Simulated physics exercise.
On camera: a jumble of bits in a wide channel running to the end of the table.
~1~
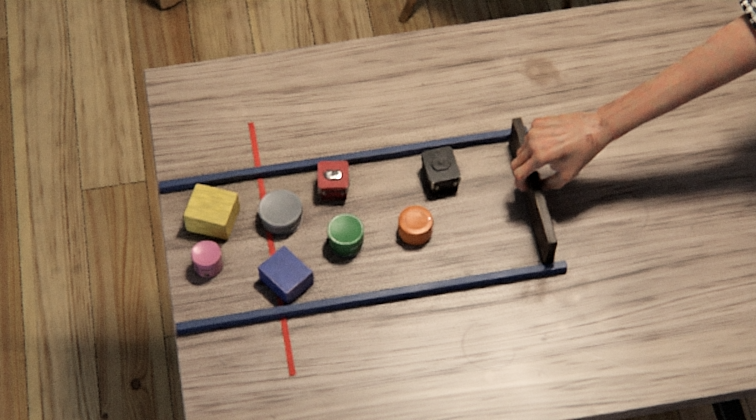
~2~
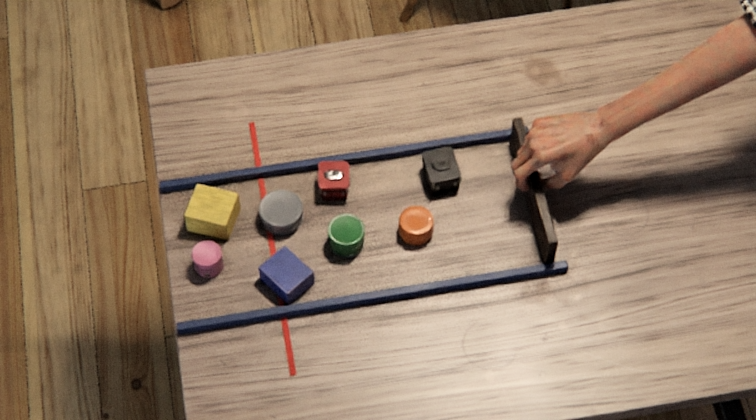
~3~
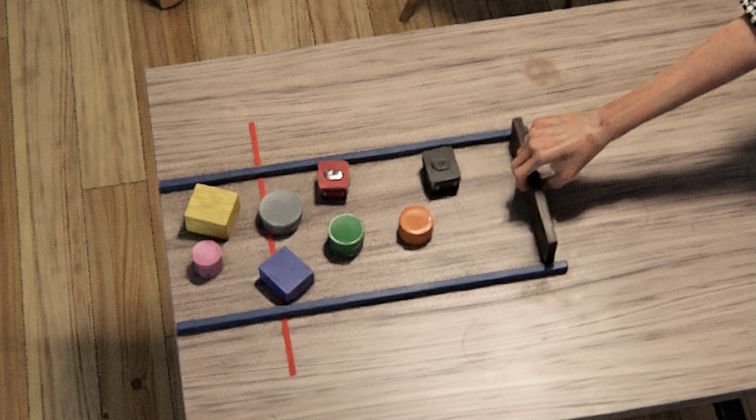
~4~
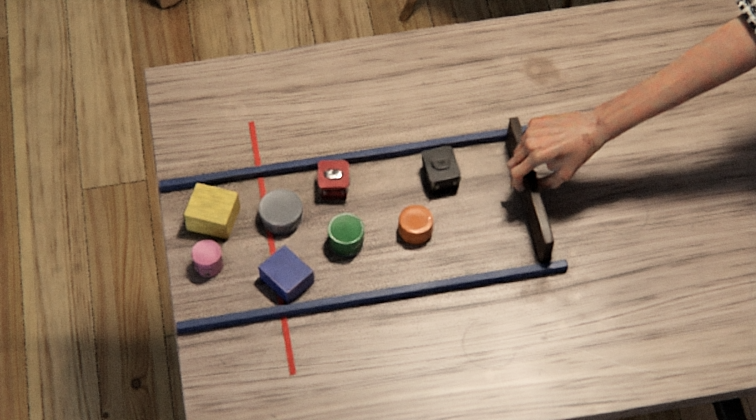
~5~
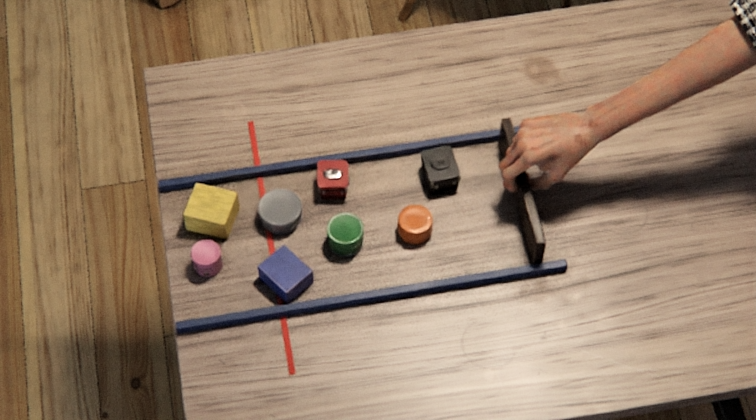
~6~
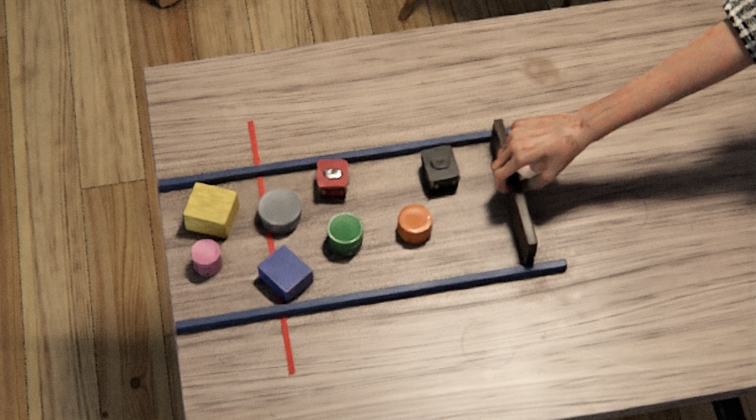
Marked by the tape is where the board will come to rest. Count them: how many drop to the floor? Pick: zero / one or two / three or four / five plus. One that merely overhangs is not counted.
That comes to zero.
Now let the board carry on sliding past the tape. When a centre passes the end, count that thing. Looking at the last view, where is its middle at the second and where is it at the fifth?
At (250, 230) for the second, at (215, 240) for the fifth.
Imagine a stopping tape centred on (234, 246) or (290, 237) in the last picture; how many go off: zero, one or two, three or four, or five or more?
First place: Just one or two; second place: Zero.
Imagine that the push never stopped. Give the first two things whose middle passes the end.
The yellow block gets there first, followed by the pink tub.
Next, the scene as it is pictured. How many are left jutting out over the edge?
I make it 1.
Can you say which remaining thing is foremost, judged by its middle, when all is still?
The yellow block is the one.
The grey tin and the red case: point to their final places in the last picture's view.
First: About (216, 228); second: About (216, 192).
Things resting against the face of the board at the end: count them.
It's touching 3 at the end.
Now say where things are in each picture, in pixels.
Pink tub (207, 259); yellow block (212, 212); blue block (286, 275); board (532, 190); tape (271, 242), in the first picture.
Yellow block (213, 212); orange lid (416, 226), in the second picture.
Blue block (286, 275); black case (441, 171), in the third picture.
Pink tub (208, 259); grey tin (281, 212), in the fourth picture.
Yellow block (212, 211); board (521, 190), in the fifth picture.
Pink tub (207, 258); yellow block (212, 211); blue block (286, 274); board (513, 191); tape (270, 241), in the sixth picture.
Soon after, none off yet; pink tub at rest near (207, 258); yellow block at rest near (212, 211); blue block at rest near (286, 274).
Then, none off yet; pink tub at rest near (207, 258); yellow block moving near (206, 210); blue block moved a little near (266, 286).
At rest, the number that fall off is zero.
